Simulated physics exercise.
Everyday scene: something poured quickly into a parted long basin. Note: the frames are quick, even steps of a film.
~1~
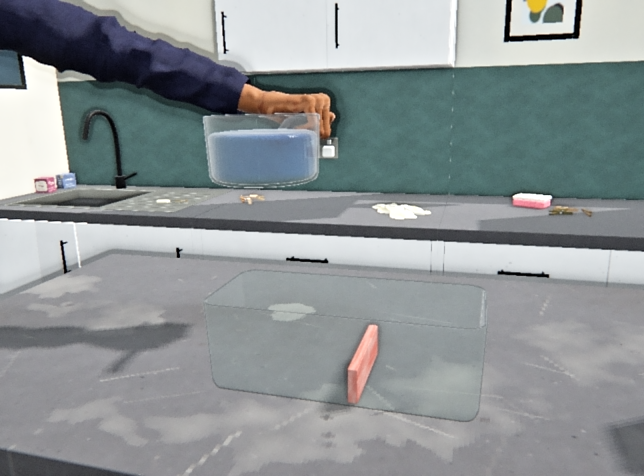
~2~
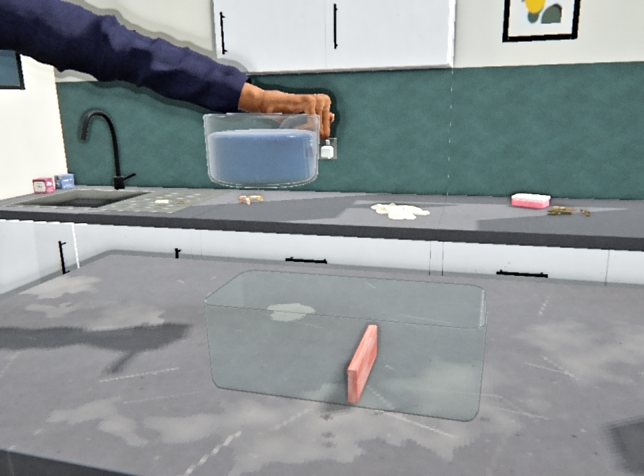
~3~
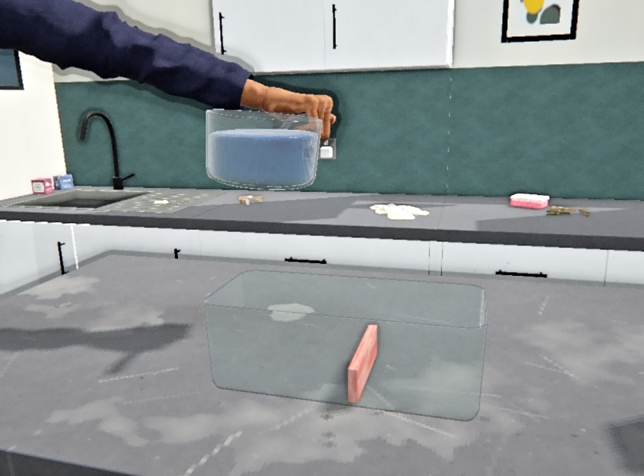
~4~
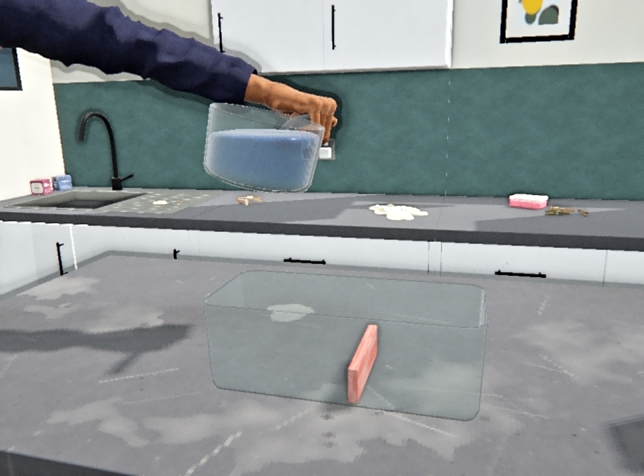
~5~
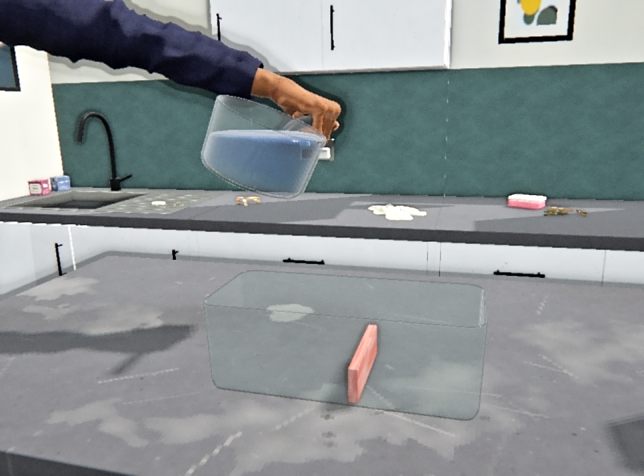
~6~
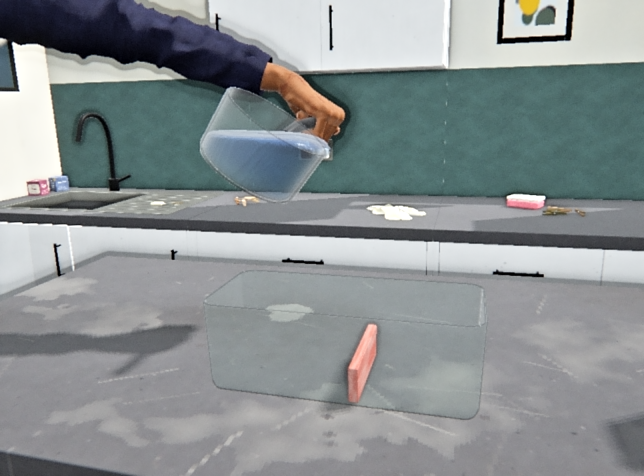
At the start, a hand in a dark blue sleeve holds a clear container of blue liquid level above a long, empty glass basin with a pink divider standing inside. The hand then tilts the container to the right, slowly at first and then more steeply, and the liquid shifts toward its lower right edge.
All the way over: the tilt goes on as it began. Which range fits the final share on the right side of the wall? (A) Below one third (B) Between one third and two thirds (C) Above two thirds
(B) Between one third and two thirds.
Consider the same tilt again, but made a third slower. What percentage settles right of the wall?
Roughly 60 in a hundred.
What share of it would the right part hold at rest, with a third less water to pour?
Estimate: Around 30 per cent.
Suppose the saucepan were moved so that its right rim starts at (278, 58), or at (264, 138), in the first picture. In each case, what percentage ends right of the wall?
15 % and 15 %.
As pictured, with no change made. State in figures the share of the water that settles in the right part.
Around 50 percent.
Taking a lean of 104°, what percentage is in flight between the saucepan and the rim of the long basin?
Share in flight: Approx. 50 %.
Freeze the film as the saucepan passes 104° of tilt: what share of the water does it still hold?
Near 25 per cent.
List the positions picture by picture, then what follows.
In the first picture, tilt 0°; pouring edge (316, 117); surface from (217, 133) to (315, 133); the long basin's rim runs from (224, 286) to (486, 308); the wall's top is at (364, 347).
In the second picture, tilt 2°; pouring edge (316, 118); surface from (216, 133) to (315, 134).
In the third picture, tilt 6°; pouring edge (319, 123); surface from (217, 132) to (317, 135).
In the fourth picture, tilt 14°; pouring edge (321, 132); surface from (217, 134) to (319, 136).
In the fifth picture, tilt 24°; pouring edge (323, 143); surface from (216, 134) to (323, 138).
In the sixth picture, tilt 36°; pouring edge (322, 156); surface from (214, 132) to (325, 149); 3 per cent is over the edge.
A moment on, the saucepan is tipped right over and 23 per cent is still to pour, 3 is left of the wall and 22 right of it.
Next, the saucepan is tipped right over and 2 per cent is still to pour, 38 is left of the wall and 52 right of it.
Then the saucepan is tipped right over and 0 per cent is still to pour, 49 is left of the wall and 49 right of it.
Later the saucepan is tipped right over and 0 per cent is still to pour, 49 is left of the wall and 49 right of it.
Finally, 49 per cent lies left of the wall, 49 right of it and 2 outside.
